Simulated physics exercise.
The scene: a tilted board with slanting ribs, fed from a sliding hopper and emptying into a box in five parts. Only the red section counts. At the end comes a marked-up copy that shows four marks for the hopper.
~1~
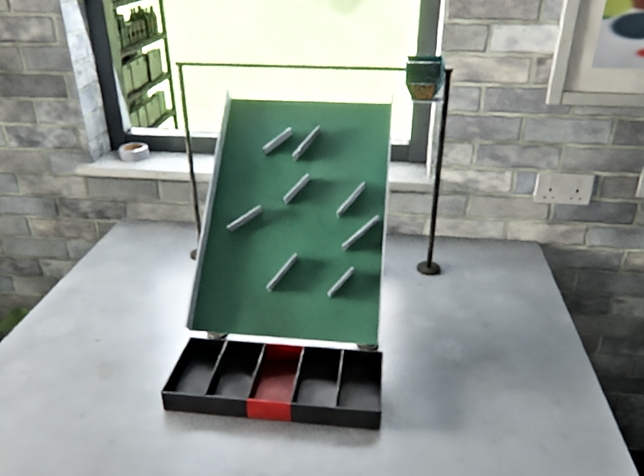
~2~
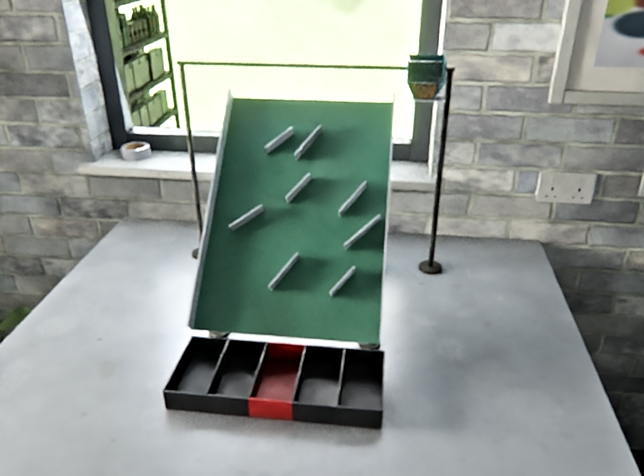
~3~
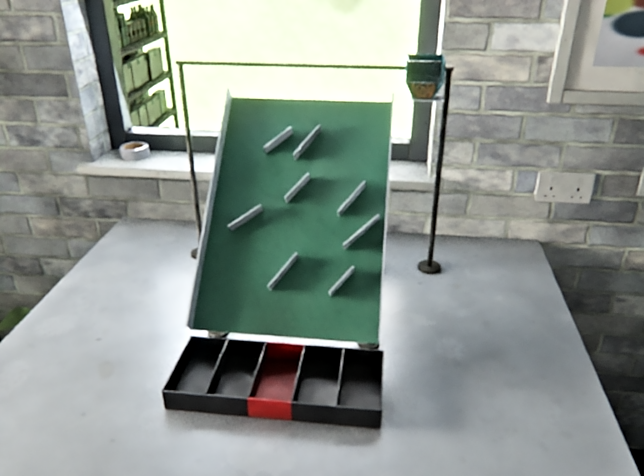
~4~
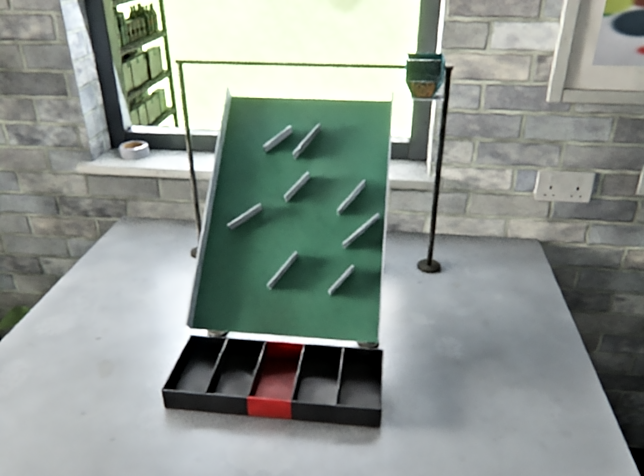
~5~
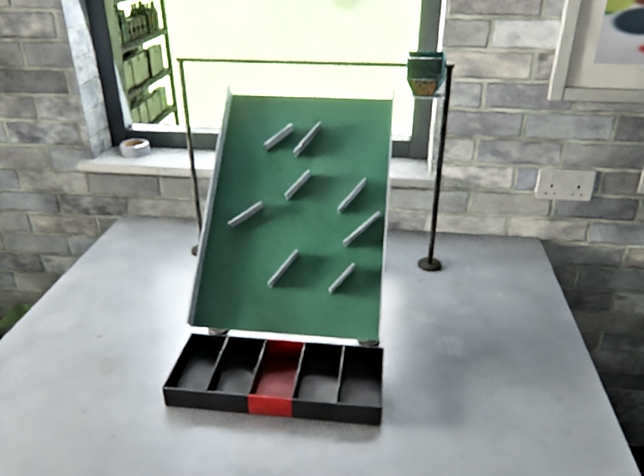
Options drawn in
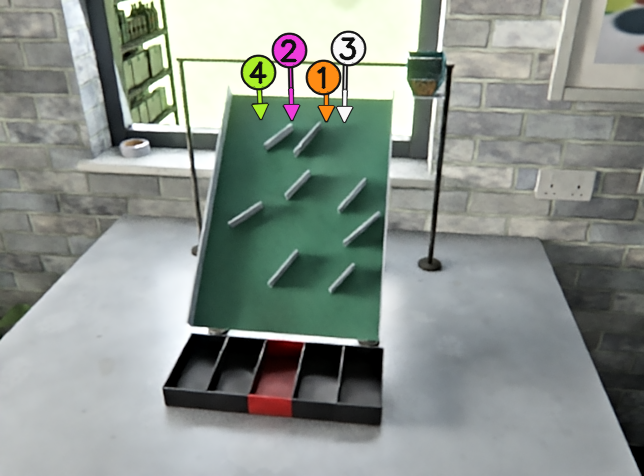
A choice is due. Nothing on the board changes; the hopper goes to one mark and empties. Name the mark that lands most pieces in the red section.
The answer is mark 3.
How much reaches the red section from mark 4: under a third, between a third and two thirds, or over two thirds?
Under a third.
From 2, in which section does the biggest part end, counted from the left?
The first from the left.
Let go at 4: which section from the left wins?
The first.
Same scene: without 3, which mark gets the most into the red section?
Here it is mark 1.
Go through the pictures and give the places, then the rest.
The first frame shows hopper near (423, 90), roasted chickpeas, door shut.
The second frame shows ribs (265, 147) to (292, 127), (295, 154) to (321, 124), (286, 197) to (310, 173).
The third frame shows ribs (339, 211) to (365, 181), (228, 226) to (261, 205), (343, 245) to (379, 214).
The fourth frame shows ribs (268, 285) to (296, 251), (329, 291) to (353, 265).
The fifth frame shows red section near (270, 405), number 3 of 5 from the left.
On the marked copy, mark 1 meets the board at (326, 115); mark 2 meets the board at (291, 114); mark 3 meets the board at (344, 116); mark 4 meets the board at (260, 113).
With 1, close to half in the red section, close to half in other sections, only a few outside the box.
With 2, only a few in the red section, all but a few in other sections.
With 3, close to two thirds in the red section, close to a third in other sections, only a few outside the box.
With 4, none at all in the red section, all but a few in other sections.
